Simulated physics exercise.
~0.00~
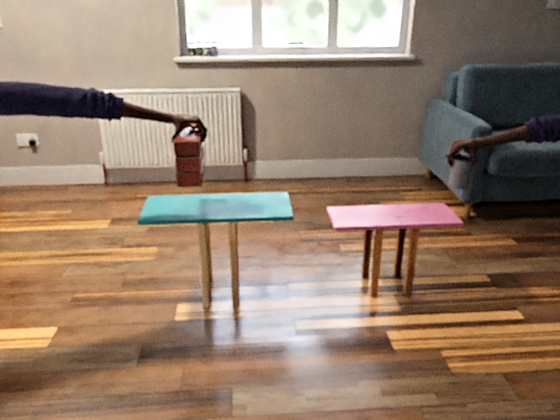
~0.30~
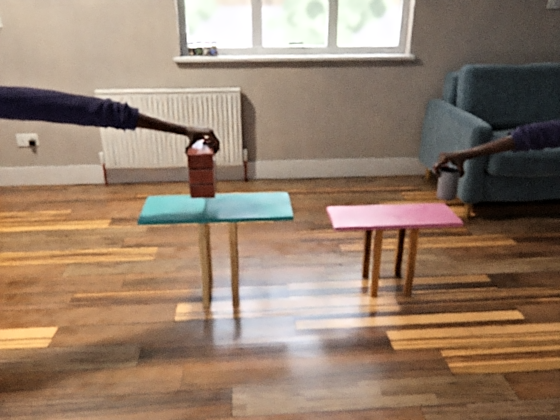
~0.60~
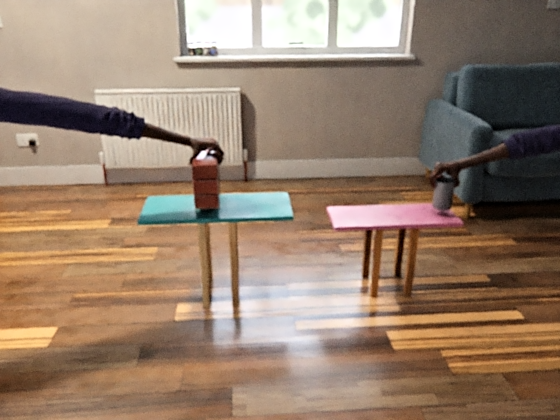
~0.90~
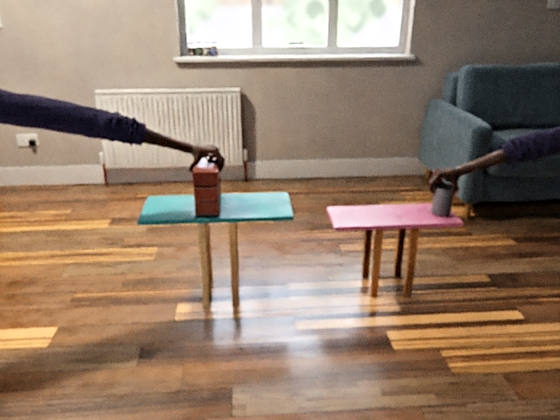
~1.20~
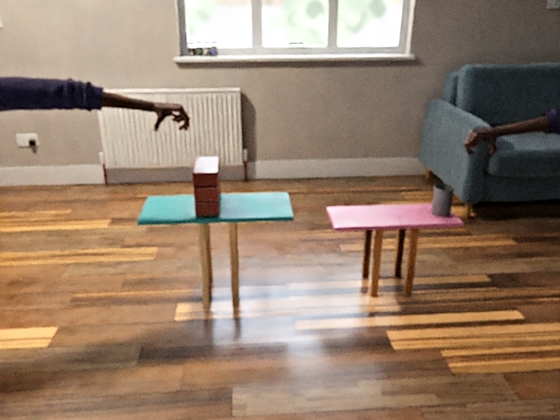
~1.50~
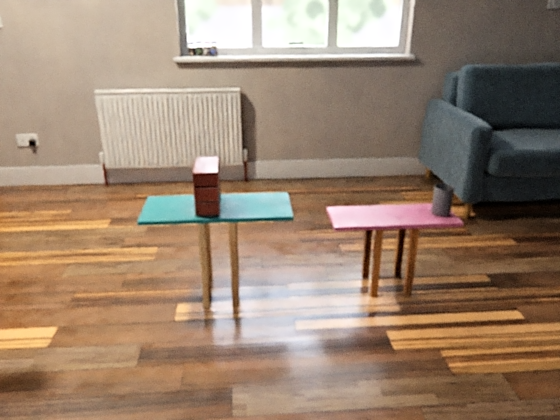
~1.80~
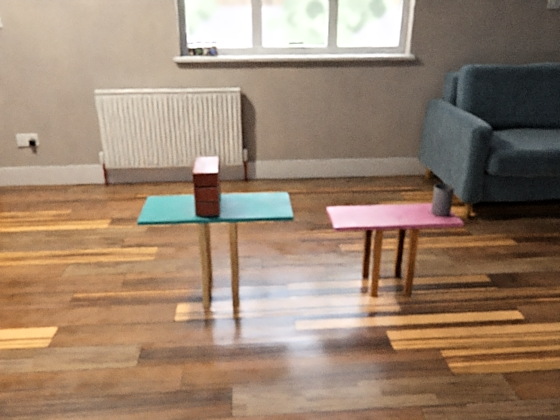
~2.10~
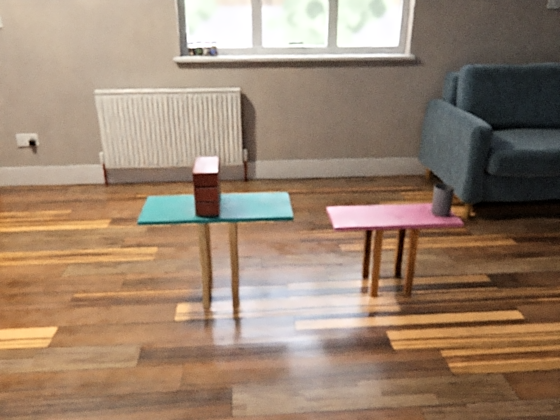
Two hands lowering red bricks onto a turquoise table and a grey beaker onto a pink one, then withdrawing, both tables staying steady.
